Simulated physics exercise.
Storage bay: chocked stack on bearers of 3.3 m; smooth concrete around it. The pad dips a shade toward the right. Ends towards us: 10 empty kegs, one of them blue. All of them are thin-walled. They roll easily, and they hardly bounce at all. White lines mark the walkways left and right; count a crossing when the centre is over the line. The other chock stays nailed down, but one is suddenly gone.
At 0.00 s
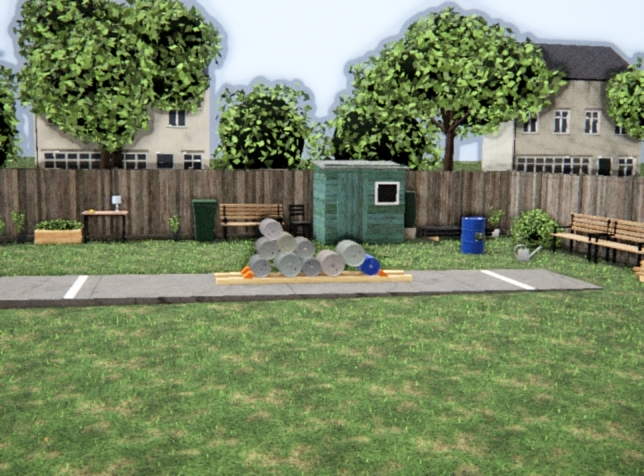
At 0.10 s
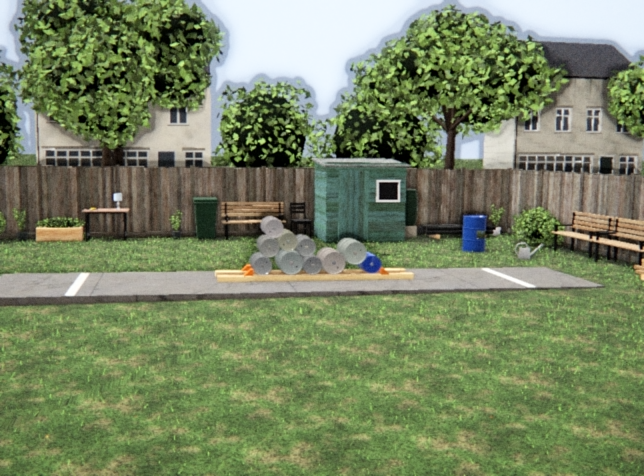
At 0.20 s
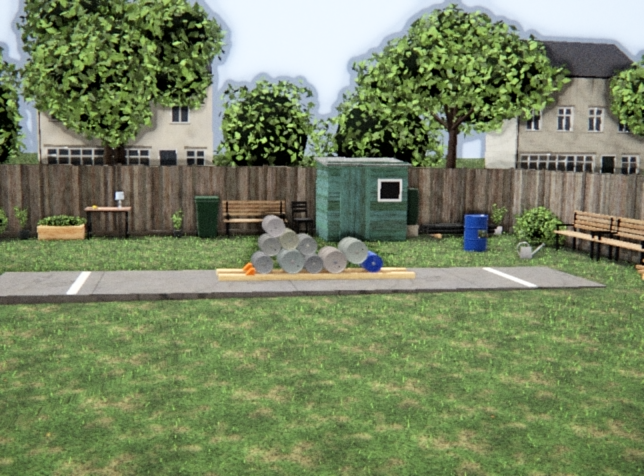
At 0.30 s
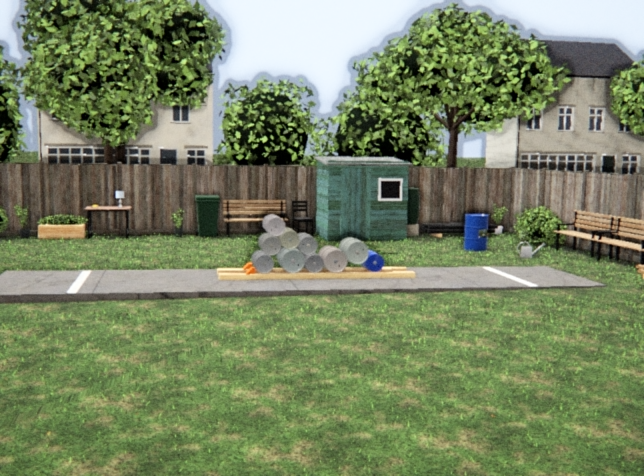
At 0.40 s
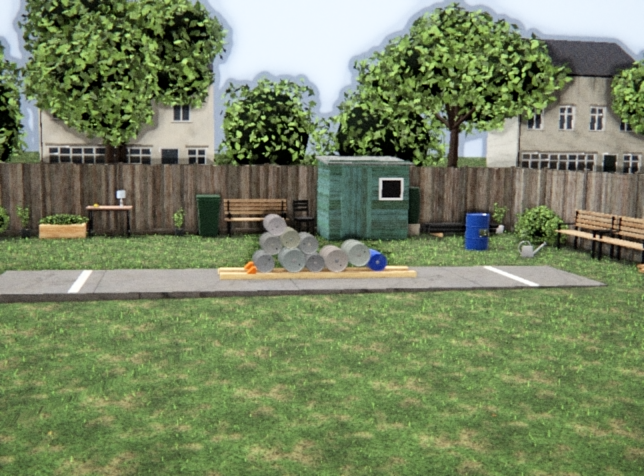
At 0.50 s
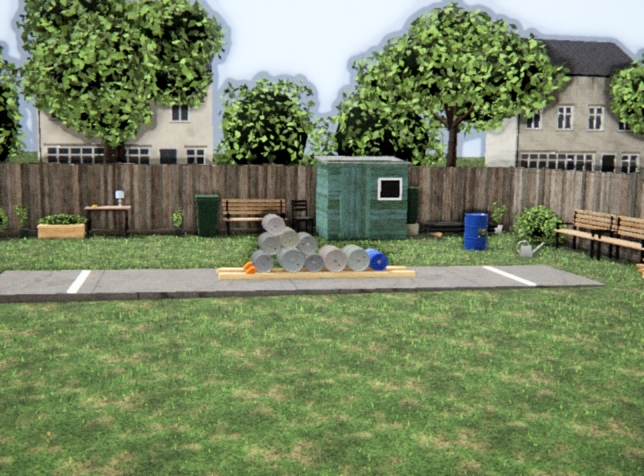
The blue keg creeps very slightly right after the orange chock beside it disappears.
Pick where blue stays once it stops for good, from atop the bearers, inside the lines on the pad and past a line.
I would say blue stays past a line.
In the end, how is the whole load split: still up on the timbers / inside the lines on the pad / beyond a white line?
Final counts, in the order asked: 6, 0, 4.
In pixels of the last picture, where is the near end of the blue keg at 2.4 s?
Estimated pixel position: About (428, 268).
After 1.3 s, blue is on the bearers, 30 cm from the bearers' right end, rolling right; 0 of 10 have crossed.
After 2.4 s, blue is off the bearers, 150 cm short of the right line, rolling right; 0 of 10 have crossed.
After 3.6 s, blue is off the bearers, 75 cm short of the right line, rolling right; 0 of 10 have crossed.
After 5.0 s, blue is past the right line; 2 of 10 have crossed.
At the end (10.9 s), blue is past the right line; 4 of 10 have crossed.
